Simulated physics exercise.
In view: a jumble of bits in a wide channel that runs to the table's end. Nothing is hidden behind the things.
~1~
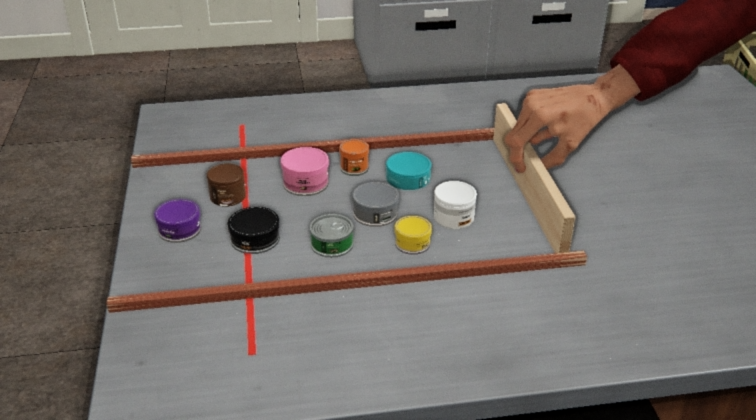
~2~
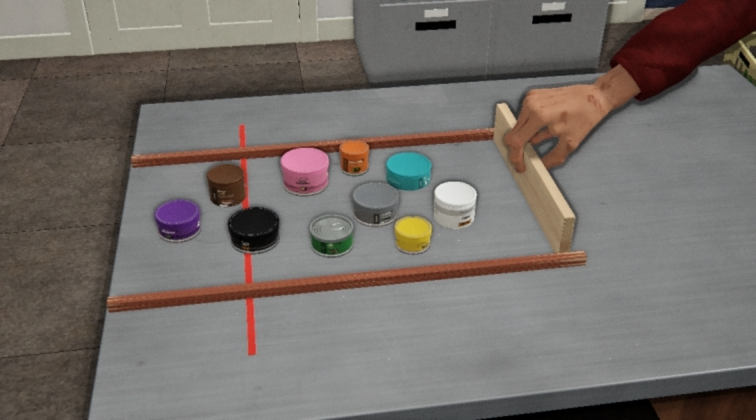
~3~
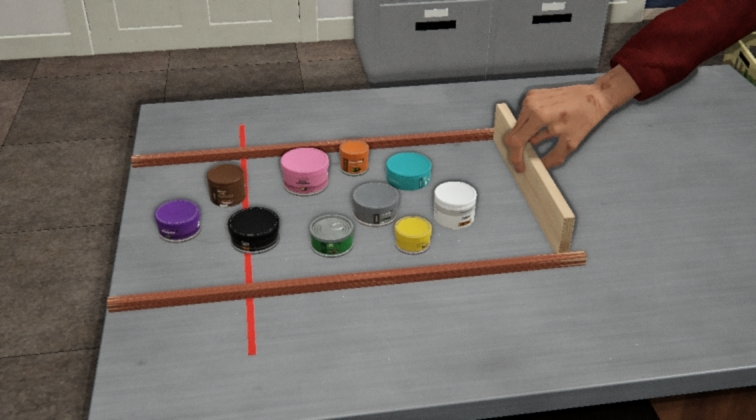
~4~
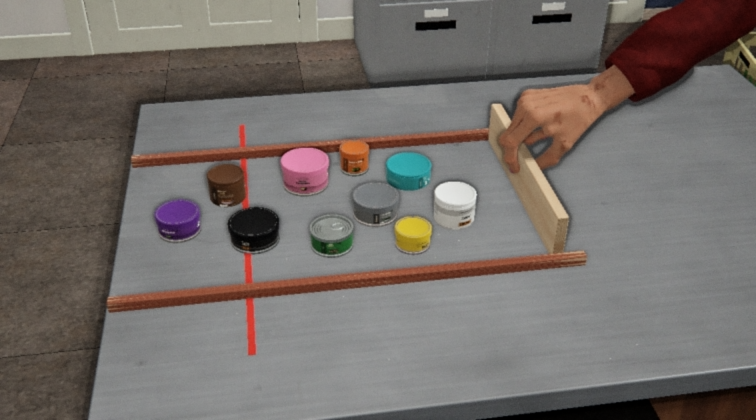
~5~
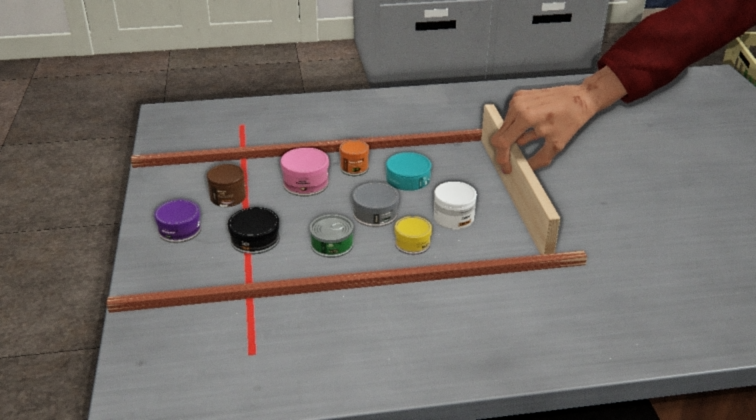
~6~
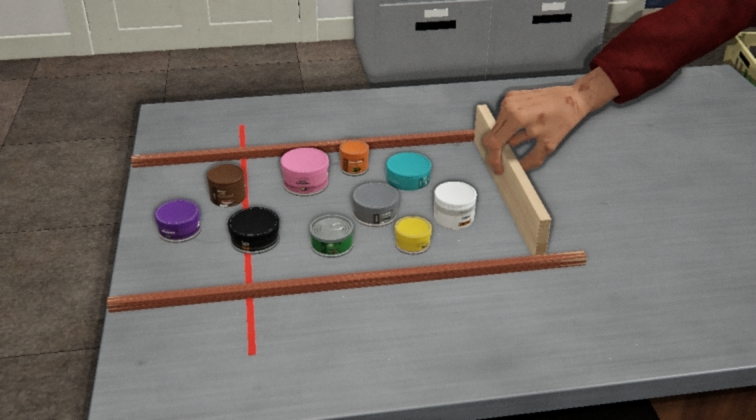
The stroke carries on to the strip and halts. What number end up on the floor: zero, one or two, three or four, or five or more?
In the end the number that fall off is zero.
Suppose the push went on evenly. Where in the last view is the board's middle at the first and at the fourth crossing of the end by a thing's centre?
First at (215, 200), next at (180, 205).
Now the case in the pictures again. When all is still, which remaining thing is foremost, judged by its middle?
The purple tin ends nearest.
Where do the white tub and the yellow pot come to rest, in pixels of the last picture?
The white tub at (225, 233), the yellow pot at (230, 269).
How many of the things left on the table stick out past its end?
The number is 0.
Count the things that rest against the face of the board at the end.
The number is 5.
Soon after, none off yet; purple tin at rest near (178, 221); brown tub at rest near (227, 185); black tin at rest near (254, 230).
At rest, the number that fall off is zero.
